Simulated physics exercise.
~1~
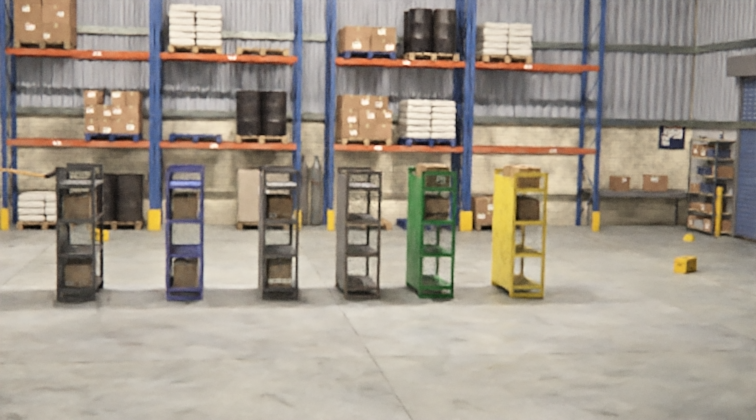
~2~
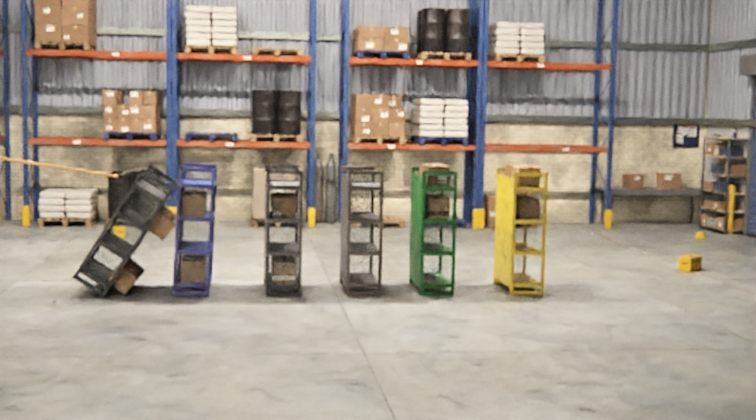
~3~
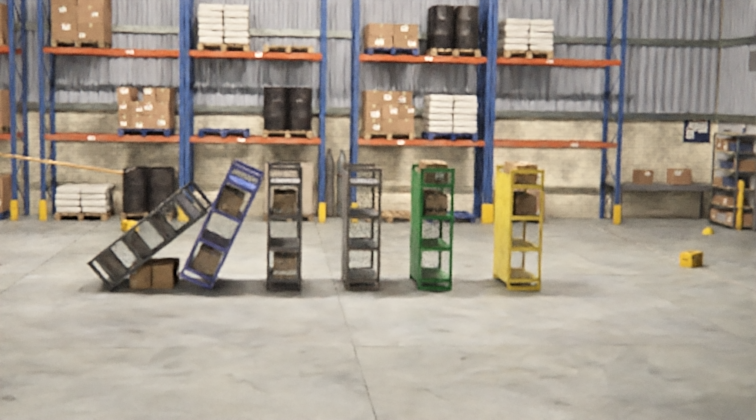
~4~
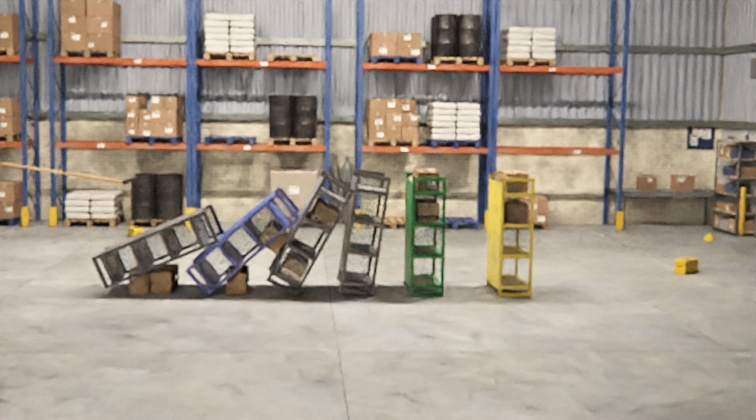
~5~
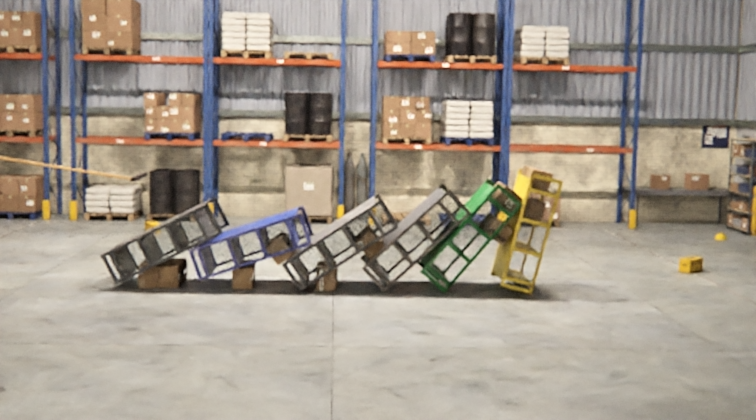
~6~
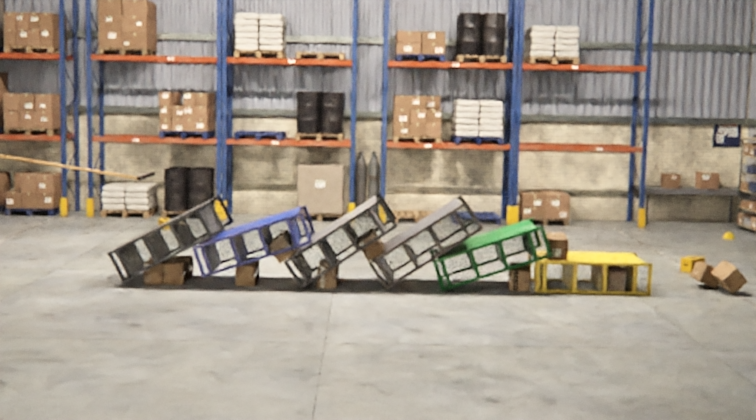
Six tall shelf racks stood in a row in a warehouse until a pole from the left tipped the first one, and they toppled rightward in turn, spilling cartons, leaving the green one leaning steeply over and the yellow one flat on the floor.
